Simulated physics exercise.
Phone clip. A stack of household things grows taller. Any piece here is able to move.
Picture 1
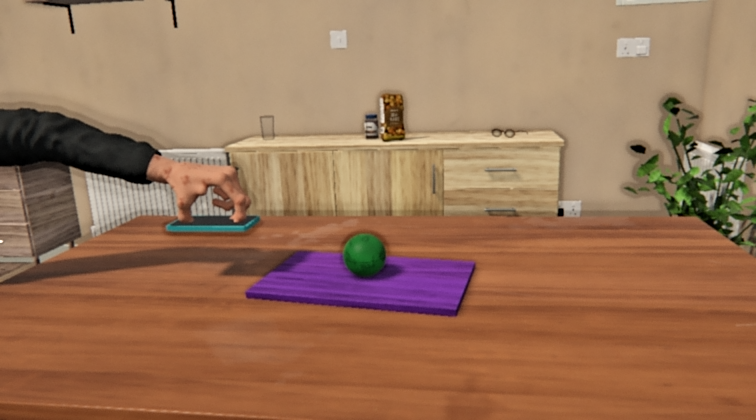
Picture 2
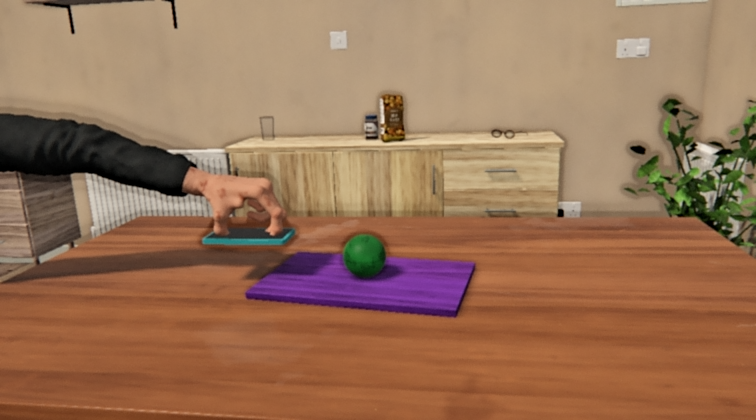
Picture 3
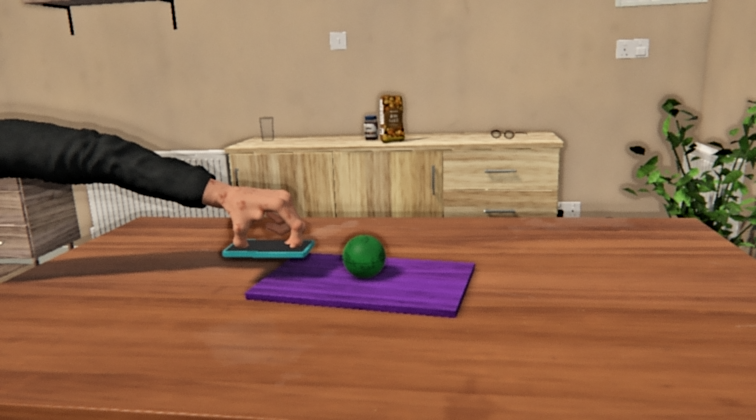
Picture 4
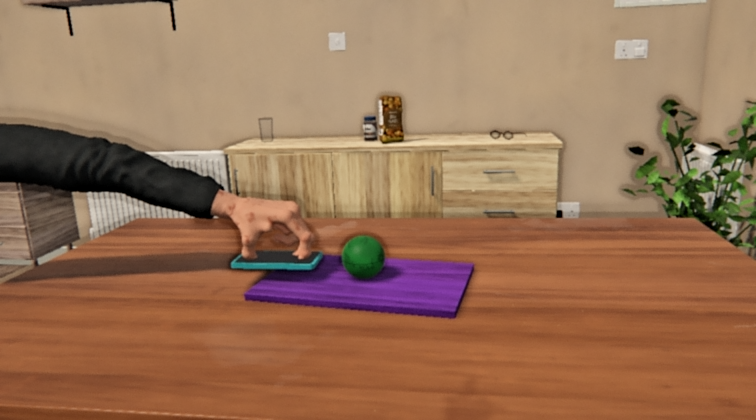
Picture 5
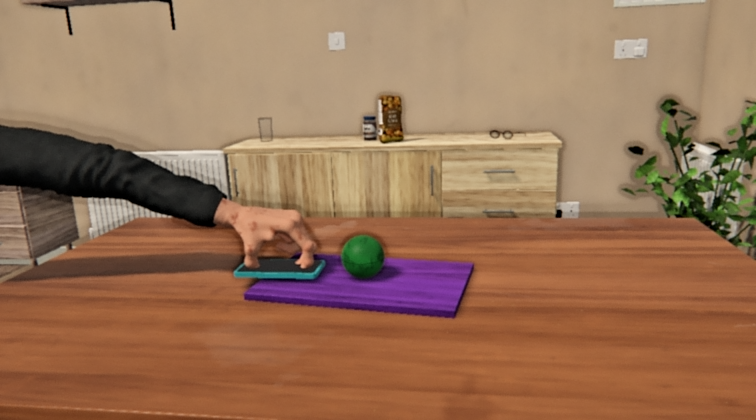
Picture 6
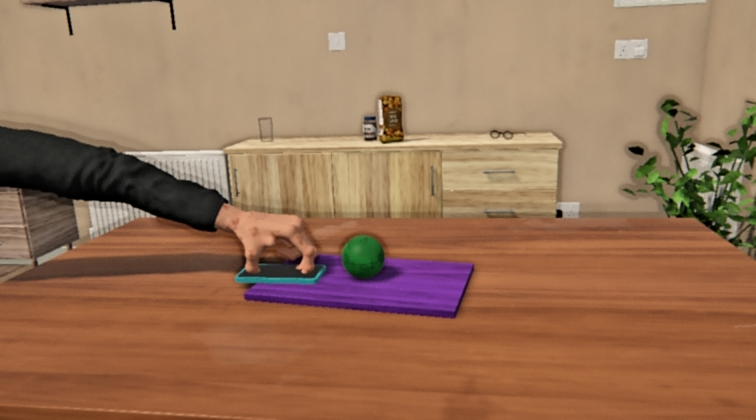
A turquoise phone, gripped from above by a hand in a dark sleeve, moved rightward and nearer across a wooden table, then was lowered onto the left part of a purple board beside a green ball.
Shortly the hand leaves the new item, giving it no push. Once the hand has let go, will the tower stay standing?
It will remain standing.
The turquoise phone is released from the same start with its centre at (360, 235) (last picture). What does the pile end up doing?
Next, the heap comes down.
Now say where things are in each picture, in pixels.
The first frame shows on its way; turquoise phone (214, 223); purple board (366, 279).
The second frame shows on its way; turquoise phone (250, 236); purple board (366, 280).
The third frame shows on its way; turquoise phone (270, 248); purple board (365, 280).
The fourth frame shows on its way; turquoise phone (278, 259); purple board (365, 281).
The fifth frame shows on its way; turquoise phone (281, 268); purple board (364, 281).
The sixth frame shows set down, still held; turquoise phone (281, 274); purple board (364, 281).
Then, 0.20 s past the last view, nothing moves.
Then, 0.50 s past the last view, turquoise phone resting near (281, 274).
Finally, all 3 still in place. Final places as the last picture's camera would see them, turquoise phone near (281, 274). The pile keeps its balance.
